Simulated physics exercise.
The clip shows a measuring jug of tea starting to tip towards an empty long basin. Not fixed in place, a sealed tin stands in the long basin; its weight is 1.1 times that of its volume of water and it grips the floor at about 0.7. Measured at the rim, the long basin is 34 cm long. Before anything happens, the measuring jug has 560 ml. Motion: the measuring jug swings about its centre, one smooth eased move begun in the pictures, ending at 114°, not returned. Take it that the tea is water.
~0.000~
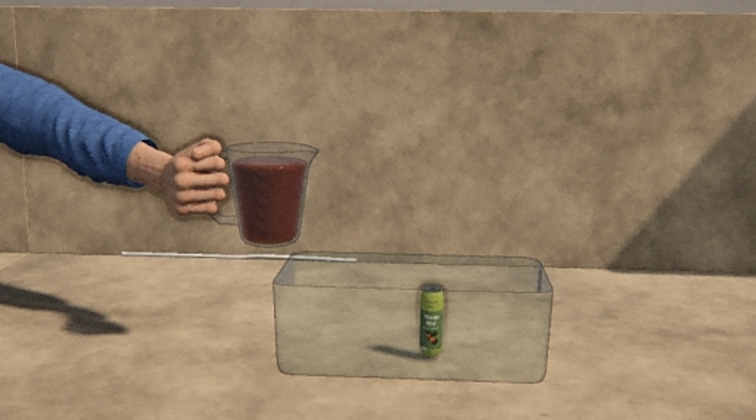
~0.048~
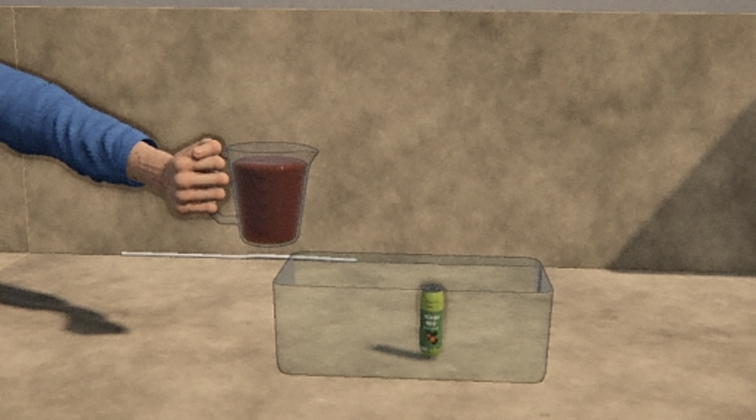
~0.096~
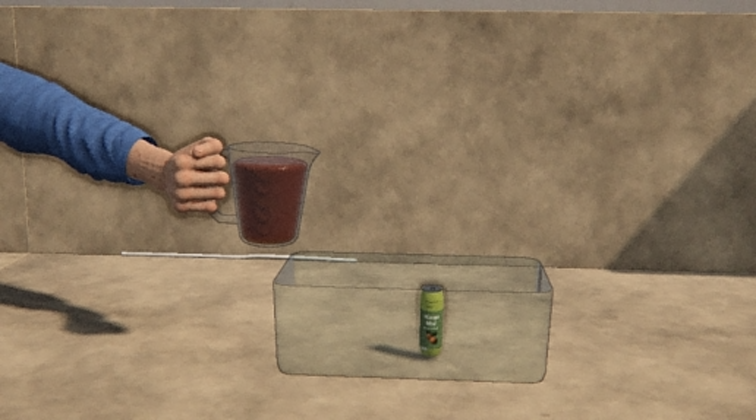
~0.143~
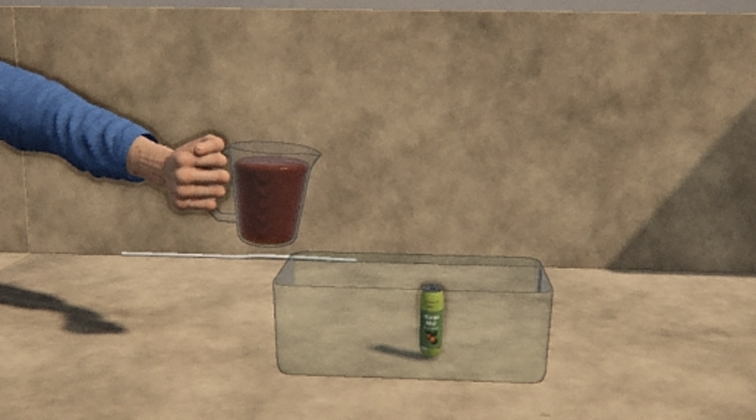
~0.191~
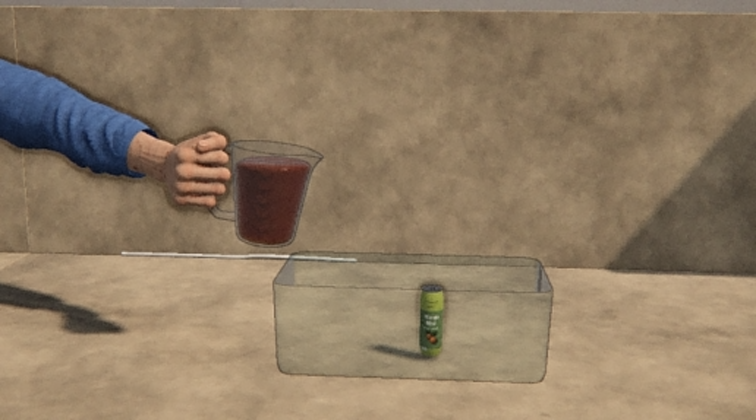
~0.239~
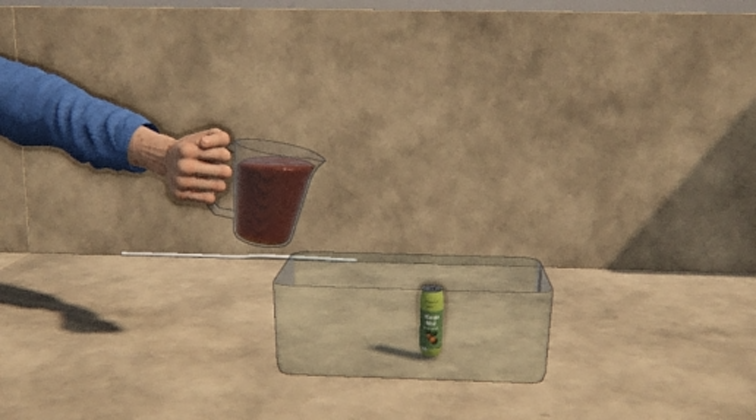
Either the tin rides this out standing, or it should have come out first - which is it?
It stays erect.
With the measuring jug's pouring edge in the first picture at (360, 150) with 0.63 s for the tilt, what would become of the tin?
Then it falls.
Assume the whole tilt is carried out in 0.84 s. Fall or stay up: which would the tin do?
Outcome - the tin remains standing.
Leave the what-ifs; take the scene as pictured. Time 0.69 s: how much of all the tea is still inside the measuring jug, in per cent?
Close to 76 in a hundred.
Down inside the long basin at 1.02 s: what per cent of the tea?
Near 76 in a hundred.
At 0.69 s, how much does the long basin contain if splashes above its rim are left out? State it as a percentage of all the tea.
I'd estimate some 9 percent of the liquid.
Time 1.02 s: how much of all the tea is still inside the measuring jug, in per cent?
Roughly 16 per cent.
By 0.69 s the tilt is 67° and 77 per cent is still to pour; the tin stands where it began.
By 1.02 s the tilt is 105° and 16 per cent is still to pour; the tin stands where it began.
By 1.37 s the tilt is 114° and 0 per cent is still to pour; the tin stands where it began.
By 1.75 s the tilt is 114° and 0 per cent is still to pour; the tin stands where it began.
At rest the tin stands where it began.
